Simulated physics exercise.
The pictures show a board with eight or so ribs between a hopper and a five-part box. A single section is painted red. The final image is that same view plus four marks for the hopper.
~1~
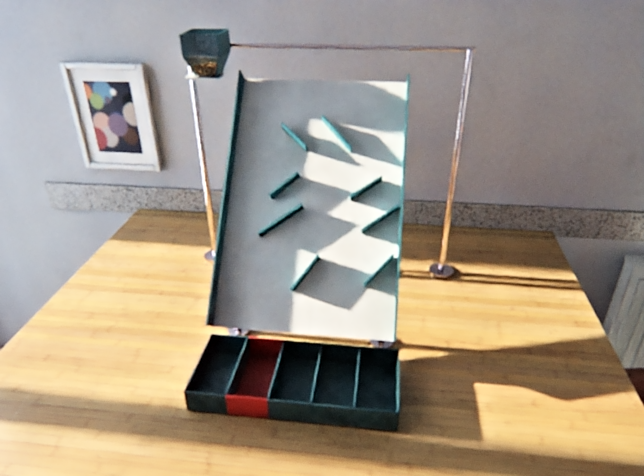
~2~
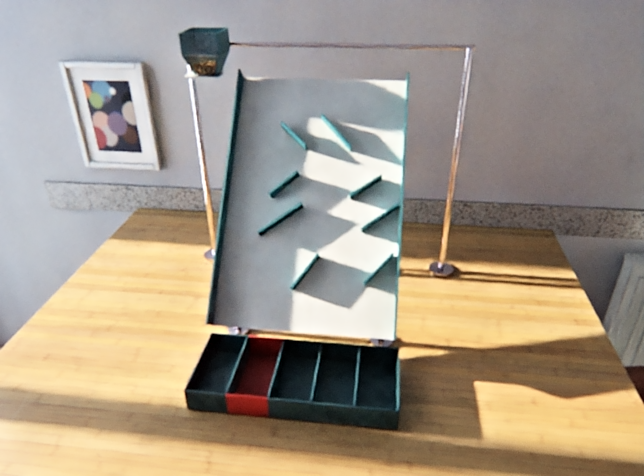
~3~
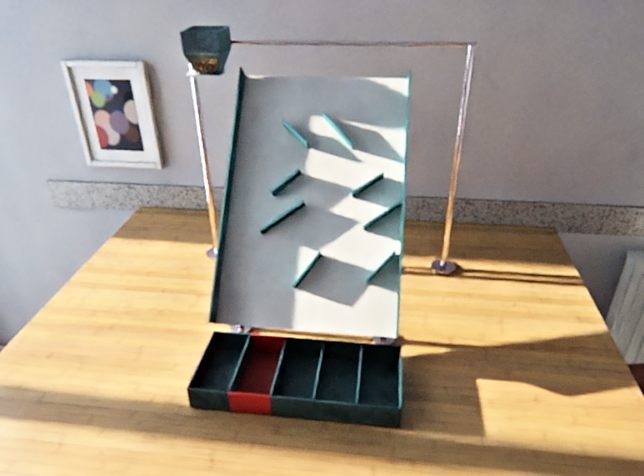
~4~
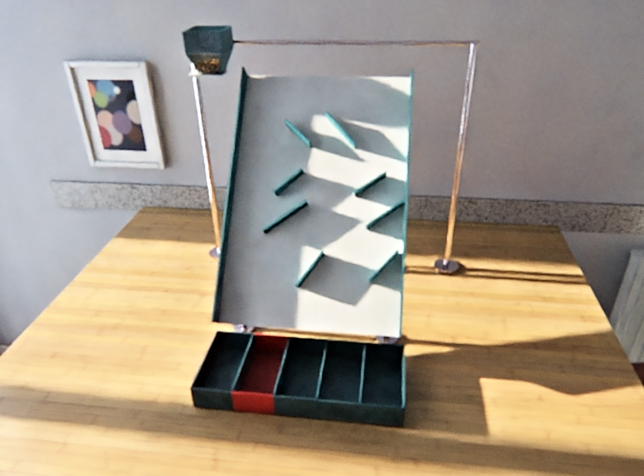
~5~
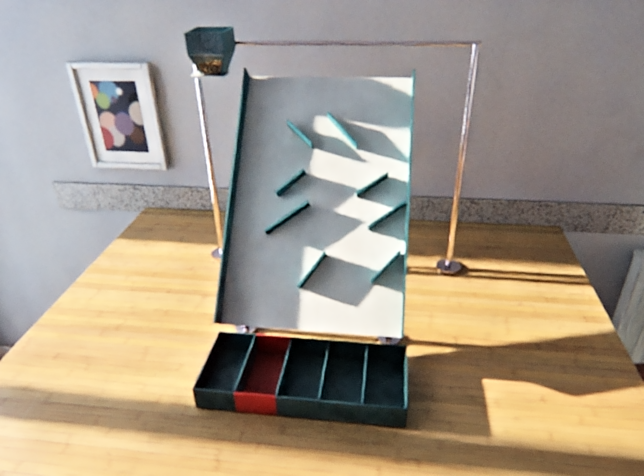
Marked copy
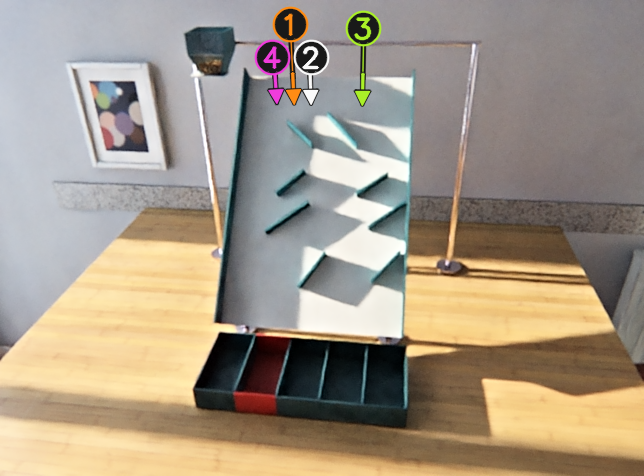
A dark hopper hanging still beside a tilted ribbed board above a five-part box with one red section, the view shifting slightly.
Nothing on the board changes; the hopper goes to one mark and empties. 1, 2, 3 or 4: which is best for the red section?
It is 3.
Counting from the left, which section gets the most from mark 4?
The first from the left.
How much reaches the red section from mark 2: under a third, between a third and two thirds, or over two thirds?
Under a third.
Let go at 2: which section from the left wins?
It is the fourth one.
On the marked copy, mark 1 meets the board at (293, 98); mark 2 meets the board at (310, 99); mark 3 meets the board at (362, 100); mark 4 meets the board at (276, 98).
If 1 is chosen, a stray few in the red section, nearly all in other sections.
If 2 is chosen, a small part in the red section, most in other sections, a small part outside the box.
If 3 is chosen, about half in the red section, about half in other sections.
If 4 is chosen, none in the red section, nearly all in other sections, a stray few outside the box.
